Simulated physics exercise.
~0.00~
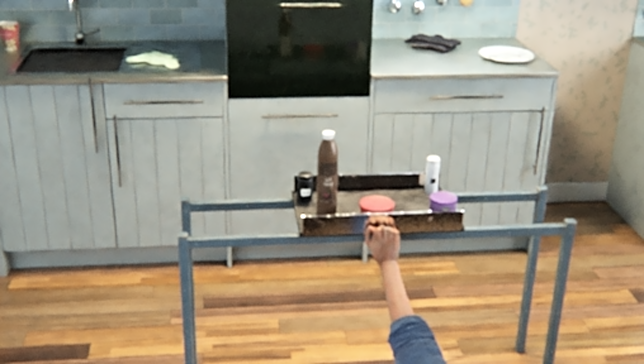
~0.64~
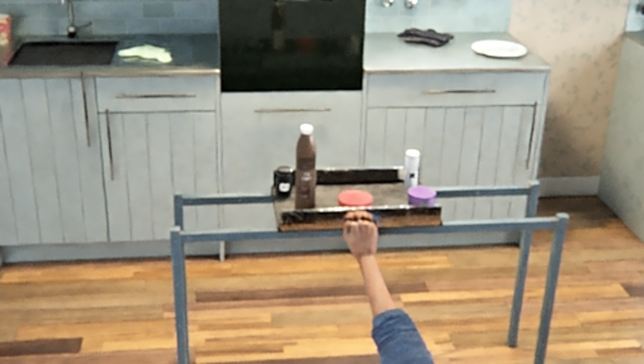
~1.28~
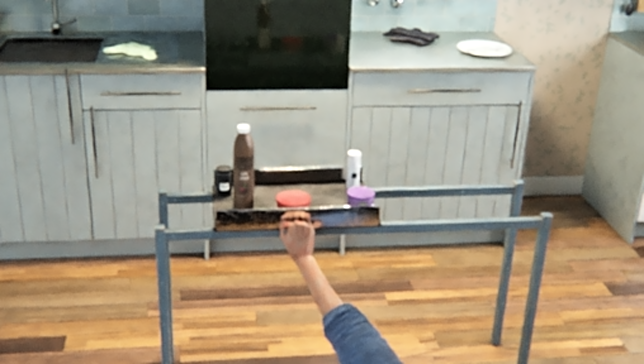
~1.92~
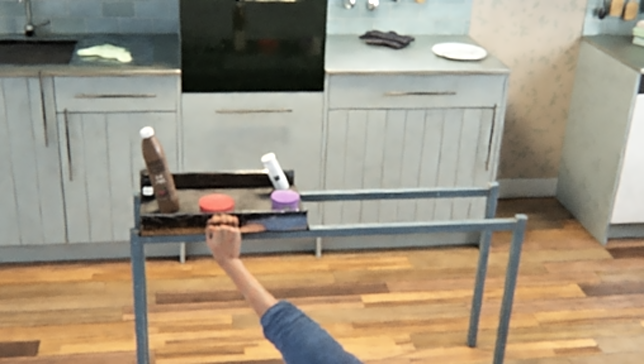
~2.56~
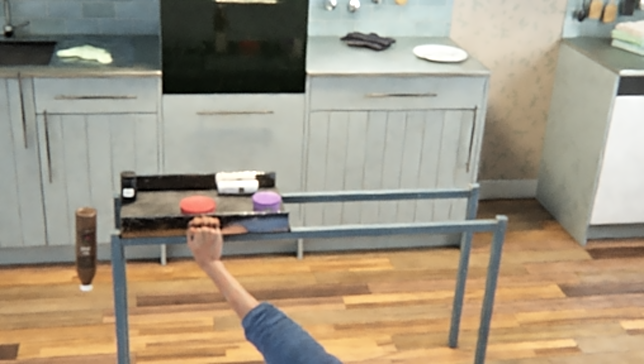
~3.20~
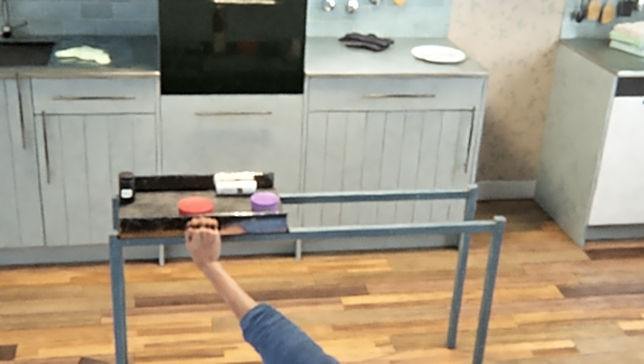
The clip opens in a kitchen, where a hand grips the front of a dark tray resting on blue-grey rails. The tray holds a tall brown bottle, a small black shaker, a white shaker, a red tub and a purple tin. The hand moves the tray left along the rails, and both the bottle and the white shaker begin to lean left. The brown bottle then tips over the open left side and falls upside down, while the white shaker topples onto the tray. Finally the bottle has dropped out of sight, the white shaker lies on its side, and the other three items remain in place on the tray.
